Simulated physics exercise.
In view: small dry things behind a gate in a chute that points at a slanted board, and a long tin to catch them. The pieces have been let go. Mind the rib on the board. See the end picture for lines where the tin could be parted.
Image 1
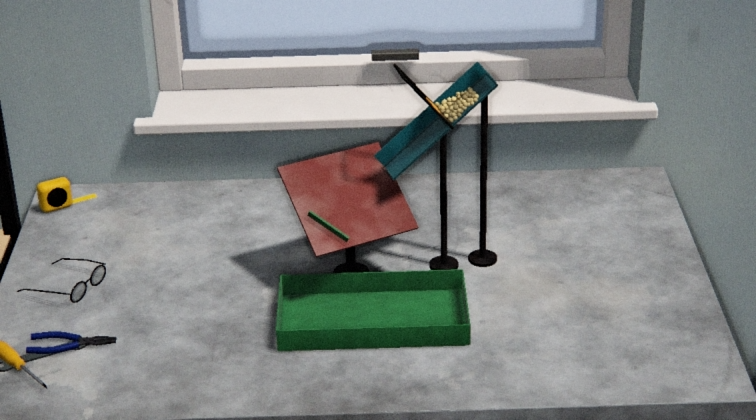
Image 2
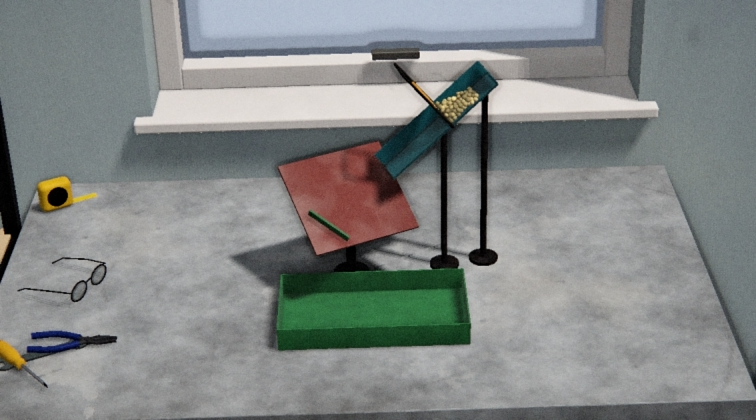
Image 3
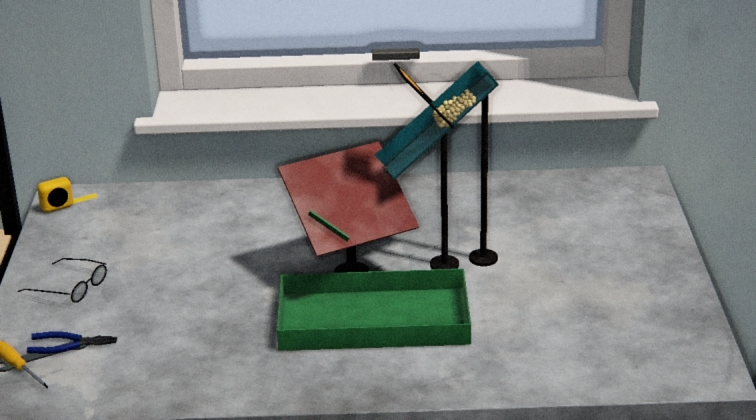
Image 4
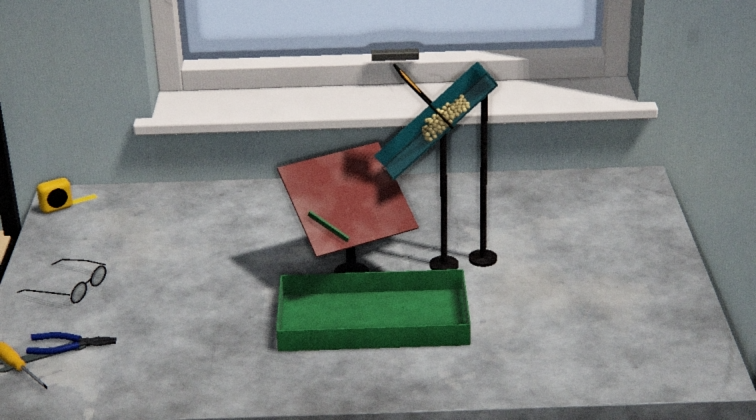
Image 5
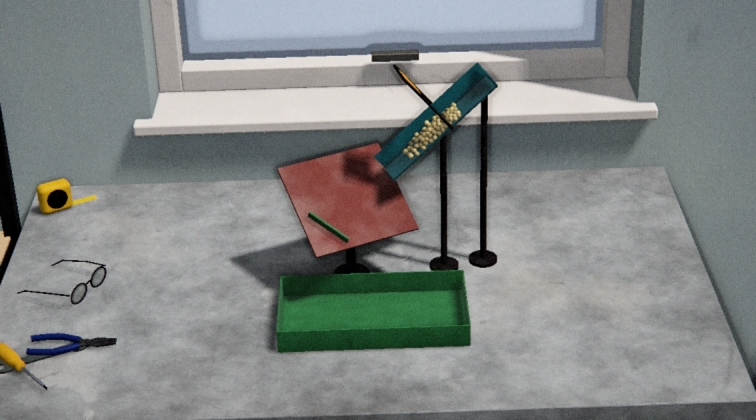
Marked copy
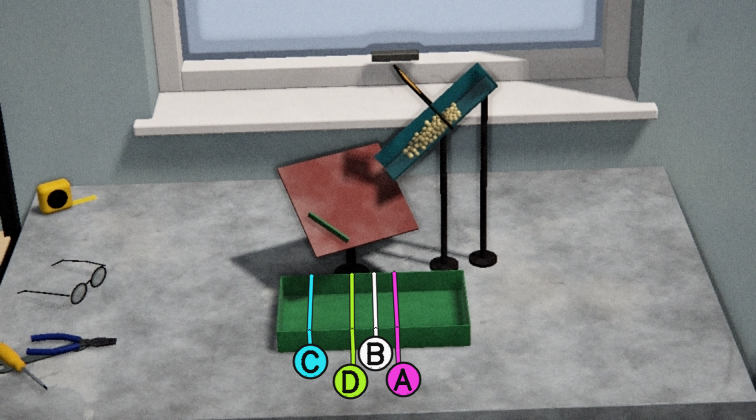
Pale beans slide in a loose cluster down a sloping teal chute, moving from near its upper end toward its lower left end, while the camera and everything else stay still. The chute stands on black supports above a grey mottled tabletop by a window, seen from slightly above. Below it are a tilted reddish board with a green rib, an empty green tin in front, and a yellow tape measure, glasses and blue-handled pliers at left.
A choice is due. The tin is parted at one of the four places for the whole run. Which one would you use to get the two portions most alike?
It is B.
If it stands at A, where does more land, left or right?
The left side.
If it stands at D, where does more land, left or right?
More lands on the right.
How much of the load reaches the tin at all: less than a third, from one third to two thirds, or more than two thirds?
About that: More than two thirds.
On the marked copy, line A crosses the front rim at (397, 328); line B crosses the front rim at (375, 328); line C crosses the front rim at (309, 331); line D crosses the front rim at (352, 329).
For line A, of what is caught, all but a few on the left of the divider, a small share on the right.
For line B, of what is caught, close to half on the left of the divider, close to half on the right.
For line C, of what is caught, none at all on the left of the divider, the whole lot on the right.
For line D, of what is caught, a small share on the left of the divider, the bulk on the right.
